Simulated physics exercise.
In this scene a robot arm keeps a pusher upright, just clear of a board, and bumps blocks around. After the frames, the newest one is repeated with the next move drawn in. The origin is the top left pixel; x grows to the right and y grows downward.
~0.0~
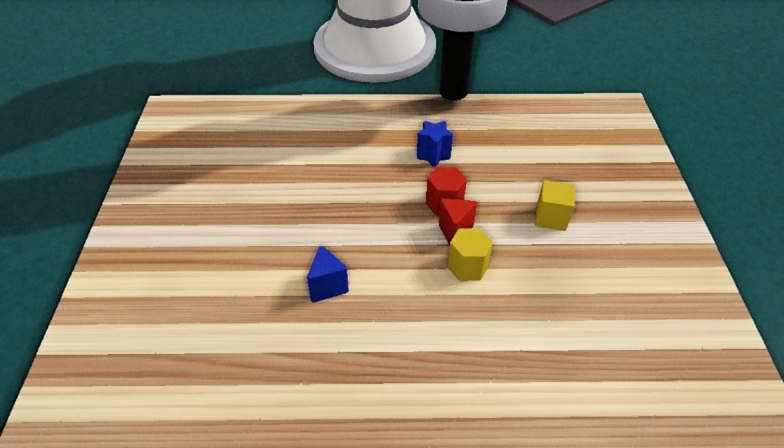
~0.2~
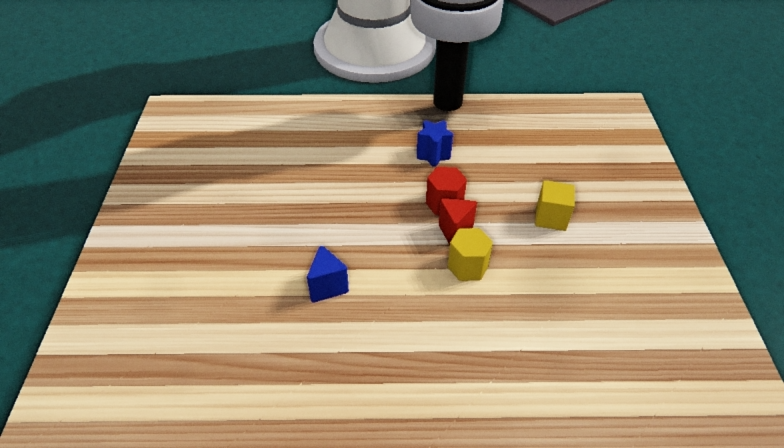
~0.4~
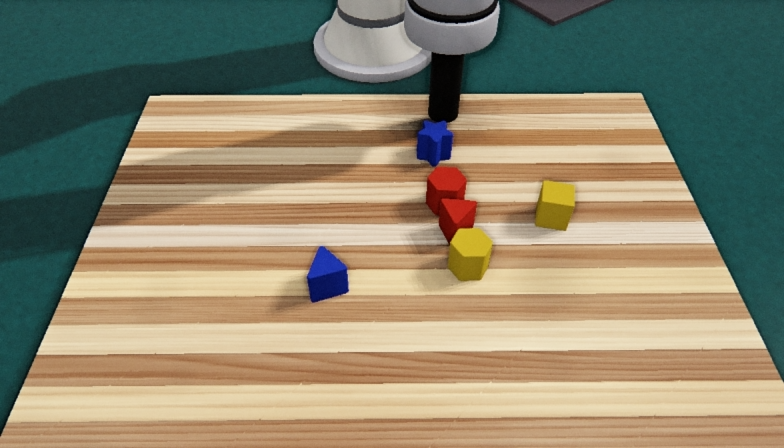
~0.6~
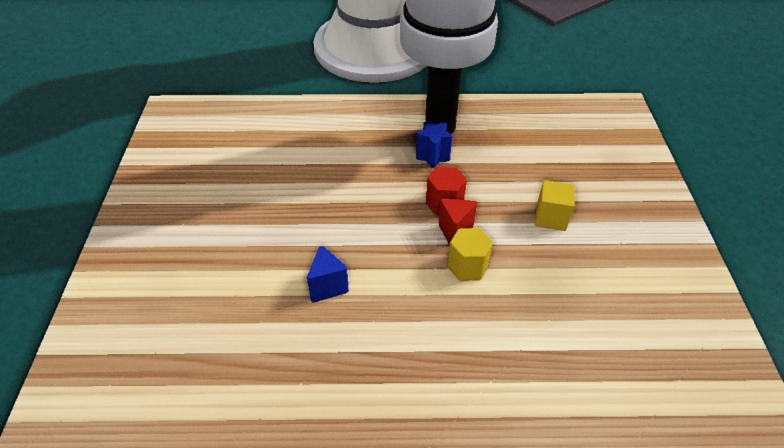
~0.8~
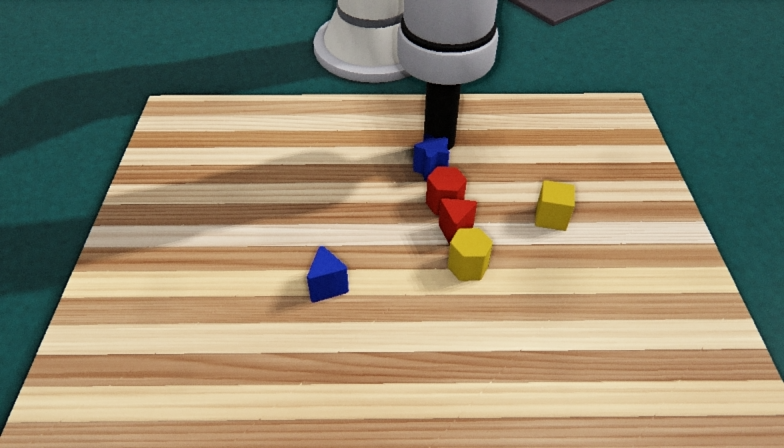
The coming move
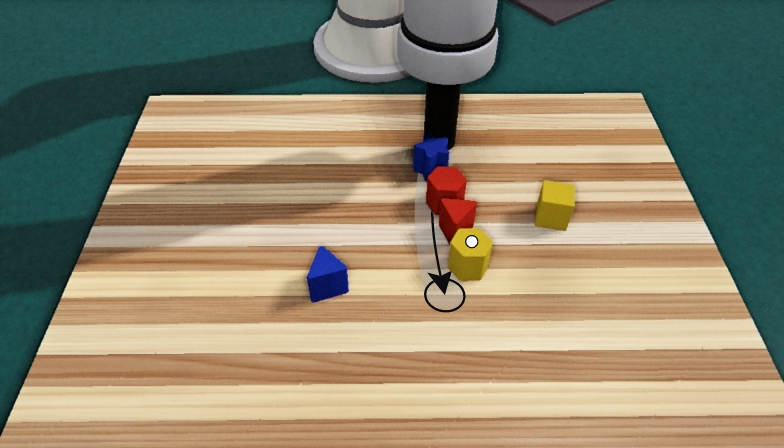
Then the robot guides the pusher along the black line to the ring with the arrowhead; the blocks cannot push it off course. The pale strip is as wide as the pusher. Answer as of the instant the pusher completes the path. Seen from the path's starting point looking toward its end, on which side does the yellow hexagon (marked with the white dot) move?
Side: Left.
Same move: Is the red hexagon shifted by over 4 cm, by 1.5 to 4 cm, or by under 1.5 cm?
Distance: More than 4 cm.
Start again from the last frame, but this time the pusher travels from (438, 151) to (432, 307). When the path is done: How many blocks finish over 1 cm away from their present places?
I'm going with three or more.
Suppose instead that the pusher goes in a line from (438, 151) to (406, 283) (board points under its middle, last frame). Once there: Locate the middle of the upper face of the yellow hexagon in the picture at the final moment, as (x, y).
It should be at about (492, 270).
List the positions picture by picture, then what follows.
The first picture shows tip of the pusher at (453, 92), middles of tops, blue star at (435, 130), red hexagon at (447, 178), red triangular block at (458, 207), yellow hexagon at (472, 242).
The second picture shows pusher at (448, 103), nothing pushed.
The third picture shows pusher at (443, 114), nothing pushed.
The fourth picture shows pusher at (440, 127), nothing pushed.
The fifth picture shows pusher at (439, 142), blue star at (433, 145), red hexagon at (447, 178), red triangular block at (458, 207), yellow hexagon at (472, 242).
The line goes from (438, 151) over (433, 192) and (434, 240) to (445, 295); the dot is on the yellow hexagon.
The first path, step by step. One third of the way, pusher at (433, 183); blue star at (425, 188); red hexagon at (448, 210), turned 20° anticlockwise; red triangular block at (466, 231), turned 20° anticlockwise; yellow hexagon at (484, 262).
Two thirds of the way, pusher at (435, 231); blue star at (404, 223), turned 55° clockwise; red hexagon at (454, 243), turned 65° anticlockwise; red triangular block at (487, 250), turned 70° anticlockwise; yellow hexagon at (497, 276).
At the end, pusher at (446, 286); blue star at (403, 227), turned 80° clockwise; red hexagon at (479, 296), turned 115° anticlockwise; red triangular block at (496, 251), turned 100° anticlockwise; yellow hexagon at (522, 294), turned 30° anticlockwise.
